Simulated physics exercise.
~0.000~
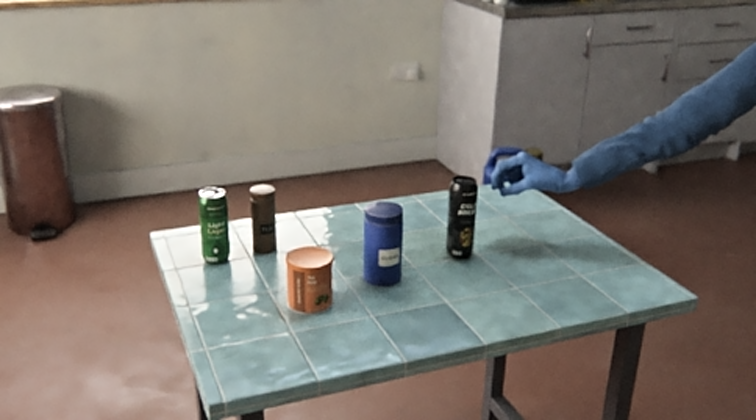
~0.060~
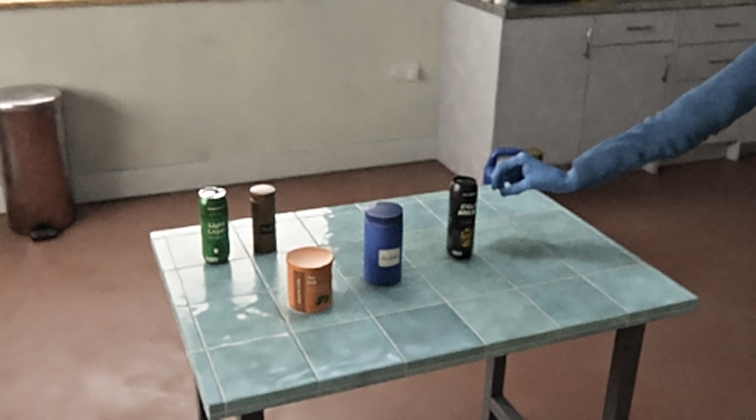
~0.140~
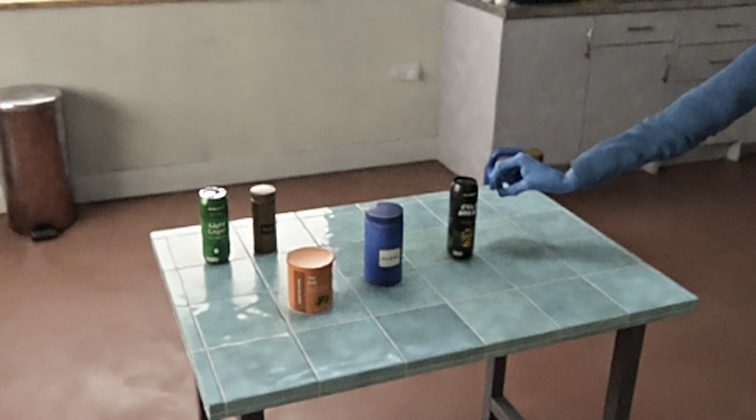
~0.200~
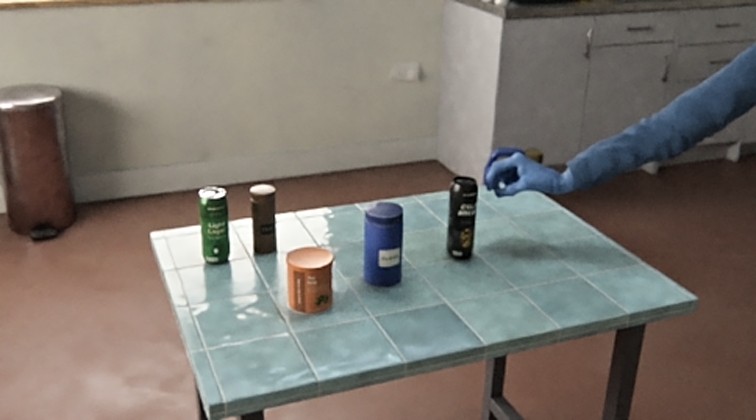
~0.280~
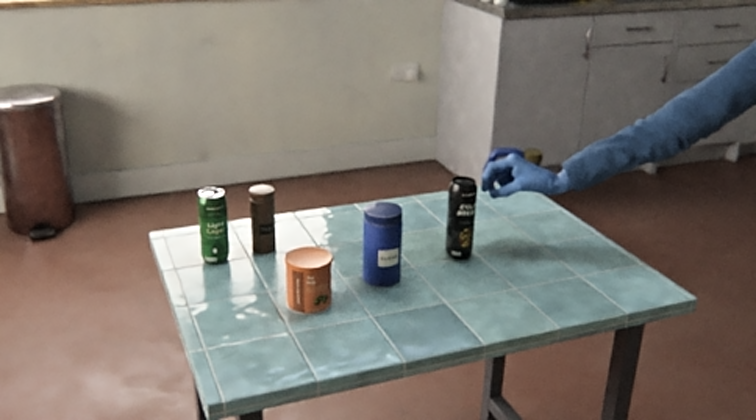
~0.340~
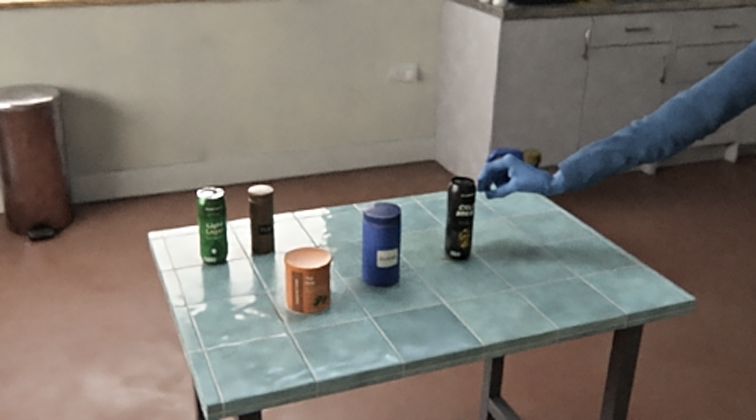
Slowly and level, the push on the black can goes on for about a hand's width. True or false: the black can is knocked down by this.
True.
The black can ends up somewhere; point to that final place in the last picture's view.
Near (389, 221).
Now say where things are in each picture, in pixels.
In the first picture, black can (462, 218).
In the second picture, black can (462, 218).
In the third picture, black can (462, 218).
In the fourth picture, black can (462, 218).
In the fifth picture, black can (461, 218).
In the sixth picture, black can (460, 219).
By 1.14 s, black can tilted by 55° near (424, 229).
By 1.54 s, black can on its side near (402, 236).
When it is over (3.5 s), lying over on the table, black can. End places, in pixels of the last picture, black can near (389, 221).
